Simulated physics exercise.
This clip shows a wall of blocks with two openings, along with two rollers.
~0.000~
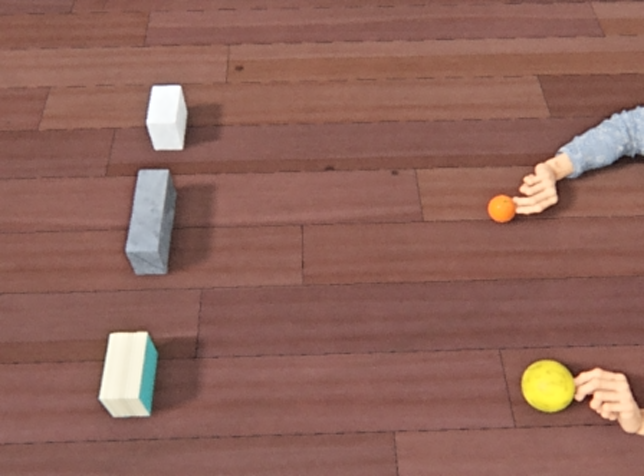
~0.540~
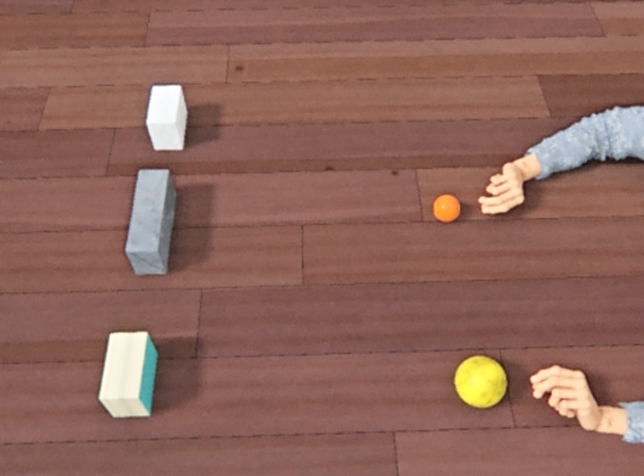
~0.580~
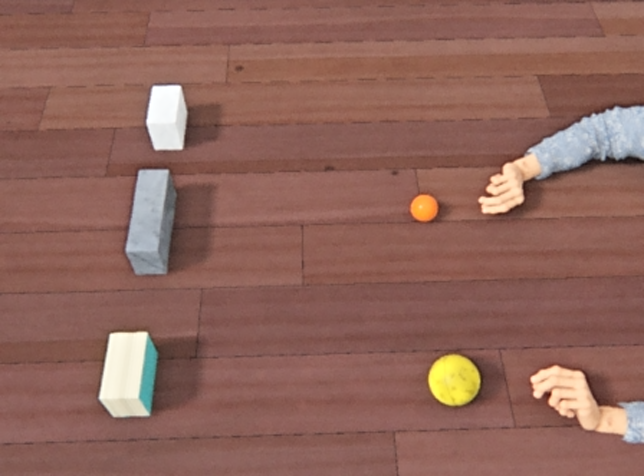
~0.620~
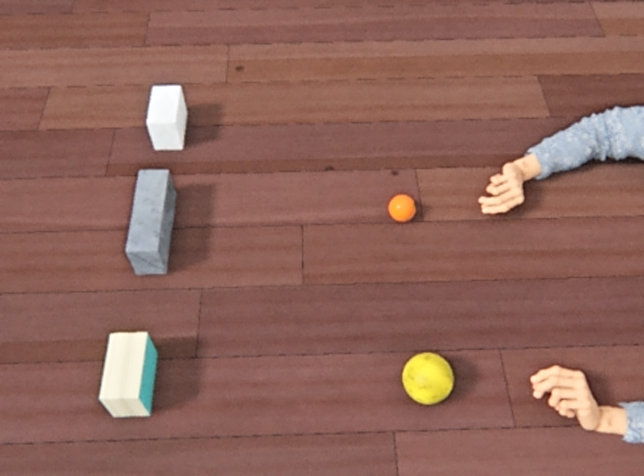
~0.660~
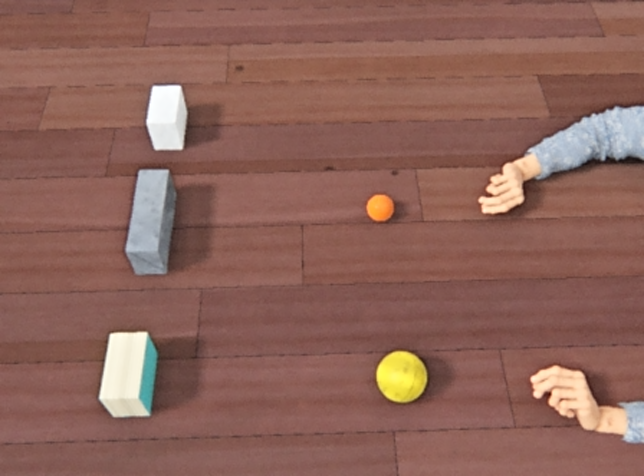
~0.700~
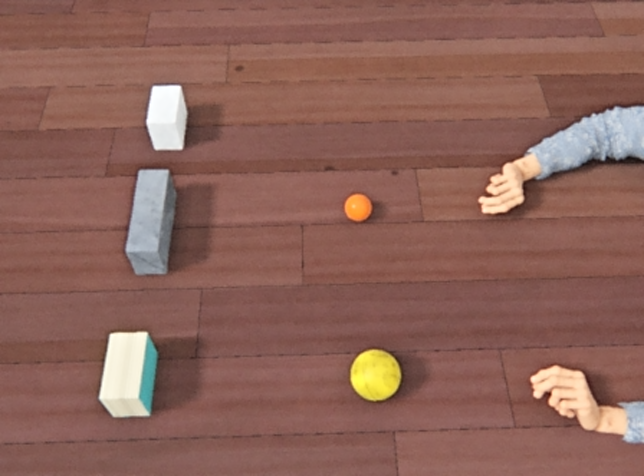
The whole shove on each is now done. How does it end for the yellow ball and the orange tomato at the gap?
In order: Yellow ball: Hit; orange tomato: Hit.
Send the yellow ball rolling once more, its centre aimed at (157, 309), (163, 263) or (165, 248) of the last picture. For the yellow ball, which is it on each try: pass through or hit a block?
So the first time it clears the gap, the second time it can't get by, and the third time it can't get by.
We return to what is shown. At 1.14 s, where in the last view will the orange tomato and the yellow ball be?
(211, 204) and (204, 355).
After 1.14 s, yellow ball coming back near (205, 355); orange tomato coming back near (211, 204).
In the end (2.3 s), the yellow ball is stopped; the orange tomato is stopped.
